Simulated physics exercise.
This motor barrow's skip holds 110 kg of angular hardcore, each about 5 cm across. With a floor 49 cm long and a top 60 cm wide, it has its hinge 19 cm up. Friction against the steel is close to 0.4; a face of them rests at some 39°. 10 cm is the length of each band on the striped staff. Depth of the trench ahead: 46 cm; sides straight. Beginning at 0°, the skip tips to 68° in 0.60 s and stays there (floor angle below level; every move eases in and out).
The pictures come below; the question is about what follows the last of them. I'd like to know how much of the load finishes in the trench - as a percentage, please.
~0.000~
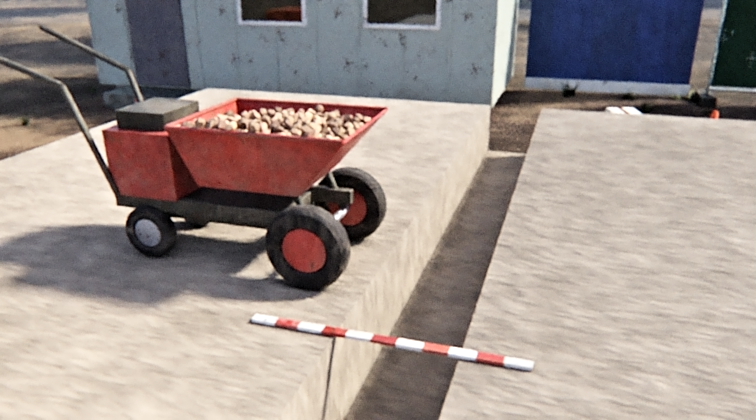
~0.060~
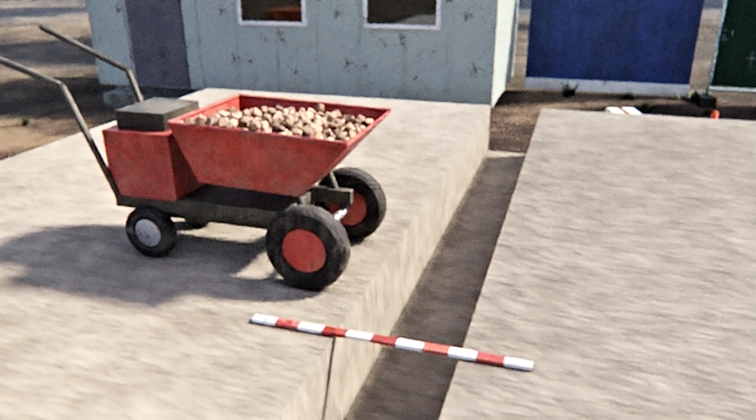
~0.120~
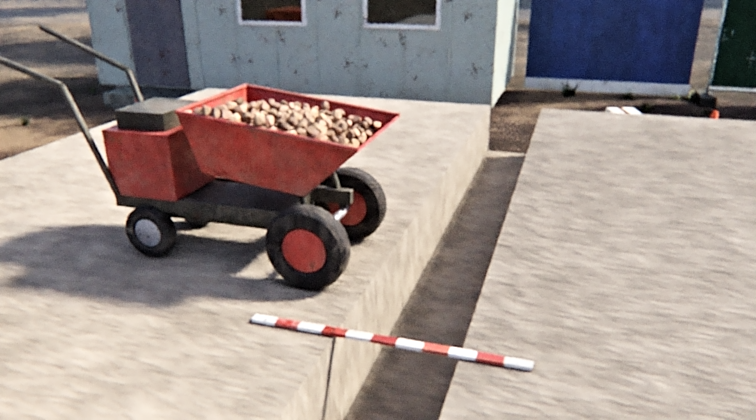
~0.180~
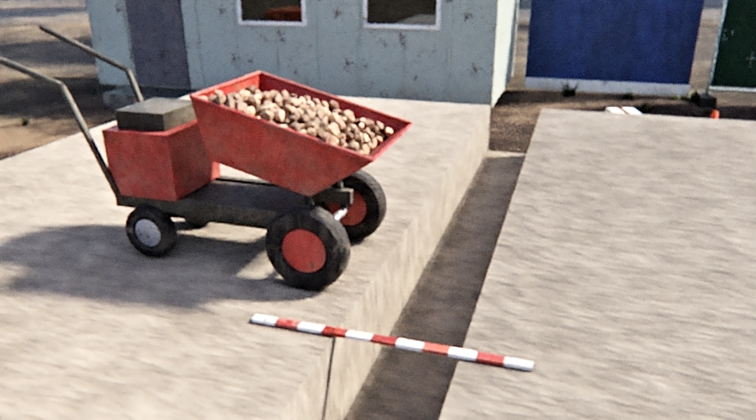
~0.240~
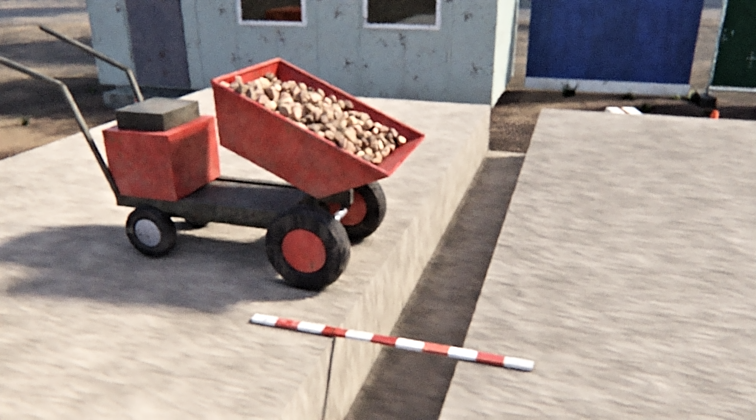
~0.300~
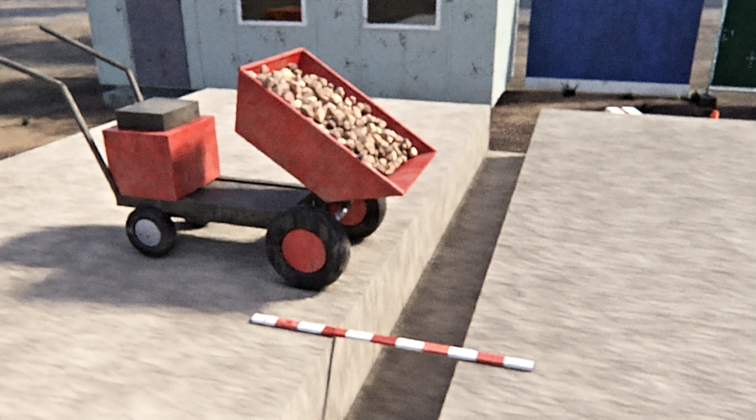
Somewhere near 56 per cent of it finishes in the trench.
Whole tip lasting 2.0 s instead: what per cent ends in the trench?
Expected share: Around 80%.
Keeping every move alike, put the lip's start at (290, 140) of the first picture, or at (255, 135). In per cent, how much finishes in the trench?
Around 95 and then 95 percent.
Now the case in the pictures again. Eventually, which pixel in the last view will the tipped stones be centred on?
Their middle lands near (475, 338).
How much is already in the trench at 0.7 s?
Close to 15 per cent at that time.
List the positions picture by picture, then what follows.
The skip is at 0°, its lip at (343, 142); the top of the load is at (299, 117), in the first picture.
The skip is at 2°, its lip at (347, 144); the top of the load is at (290, 115); the stones move at 0.4 m/s on average, in the second picture.
The skip is at 7°, its lip at (358, 150); the top of the load is at (263, 107); the stones move at 0.8 m/s on average, in the third picture.
Lip at (372, 161), floor tilted 15°, highest stones at (262, 96); the stones move at 1.2 m/s on average, in the fourth picture.
The skip is at 24°, its lip at (388, 176); the top of the load is at (271, 84); the stones move at 1.4 m/s on average, in the fifth picture.
Lip at (403, 194), floor tilted 34°, highest stones at (289, 75); the stones move at 1.5 m/s on average, in the sixth picture.
After 0.4 s the floor is at 57°; 100 % in the skip; the foremost stones are at (421, 203).
After 0.7 s the floor is at 68°; 77 % in the skip, 15 % in the trench, 9 % past the trench; the foremost stones are at (512, 289).
After 1.0 s the floor is at 68°; 27 % in the skip, 30 % in the trench, 42 % past the trench; the foremost stones are at (679, 315).
After 3.0 s the floor is at 68°; 1 % in the skip, 56 % in the trench, 43 % past the trench; the foremost stones are past the picture's edge.
